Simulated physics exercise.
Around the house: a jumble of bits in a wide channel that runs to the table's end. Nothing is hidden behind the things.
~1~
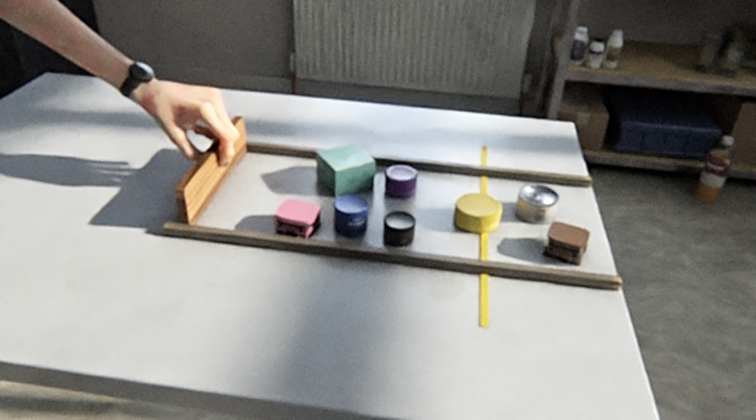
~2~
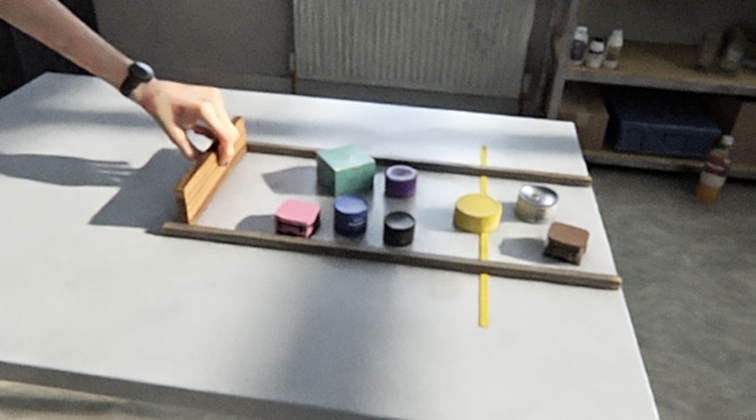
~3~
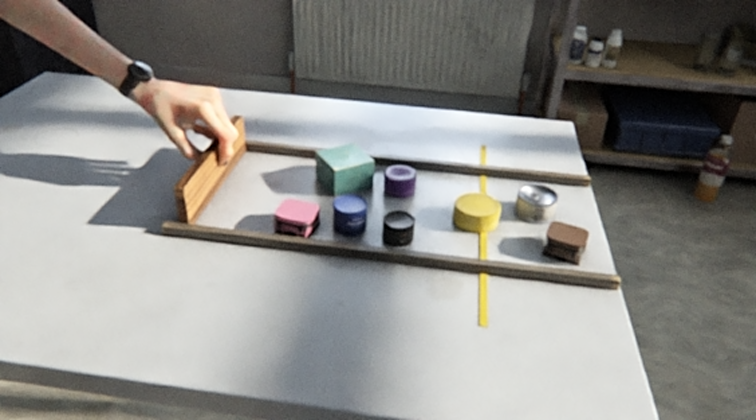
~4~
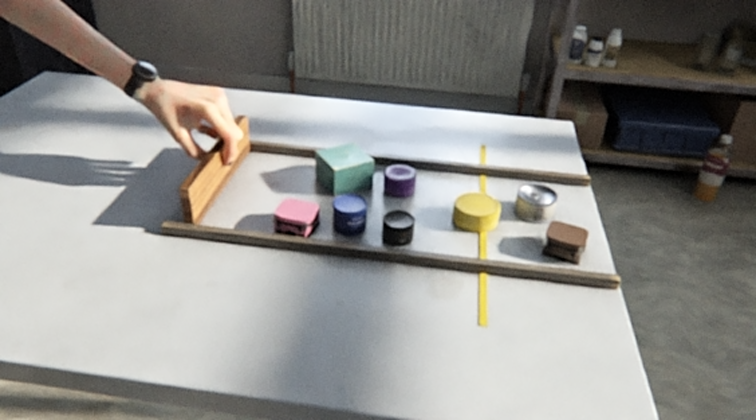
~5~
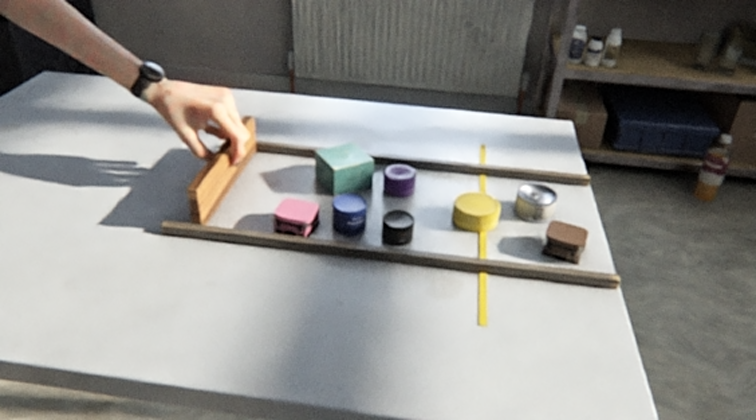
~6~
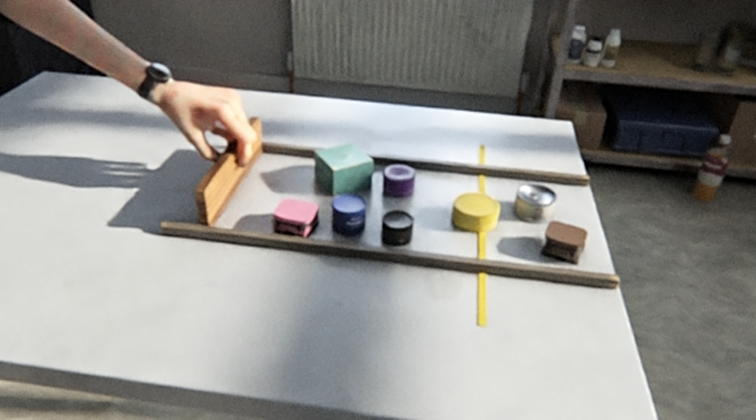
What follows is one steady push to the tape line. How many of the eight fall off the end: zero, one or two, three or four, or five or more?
The number that fall off is zero.
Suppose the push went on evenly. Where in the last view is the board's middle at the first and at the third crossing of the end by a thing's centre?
First at (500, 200), next at (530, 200).
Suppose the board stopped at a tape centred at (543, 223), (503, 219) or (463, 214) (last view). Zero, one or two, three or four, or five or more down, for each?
One after another: Three or four; either one or two; none at all.
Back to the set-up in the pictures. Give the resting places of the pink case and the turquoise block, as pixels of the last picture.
The pink case stops around (504, 240); the turquoise block around (507, 193).
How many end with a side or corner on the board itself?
The number is 2.
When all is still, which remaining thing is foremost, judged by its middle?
It is the white pot.
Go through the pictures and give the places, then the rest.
Brown case (566, 243); white pot (537, 204); yellow lid (477, 213); board (215, 168); tape (484, 217), in the first frame.
White pot (537, 204); purple lid (401, 182), in the second frame.
Yellow lid (476, 212); turquoise block (345, 169), in the third frame.
Brown case (565, 243); board (219, 167), in the fourth frame.
White pot (535, 203); pink case (297, 218), in the fifth frame.
Brown case (564, 243); white pot (535, 203); yellow lid (475, 212); board (233, 169); tape (482, 216), in the sixth frame.
Early on, none off yet; brown case at rest near (564, 243); white pot at rest near (535, 203); yellow lid at rest near (475, 212).
Finally, the number that fall off is zero.
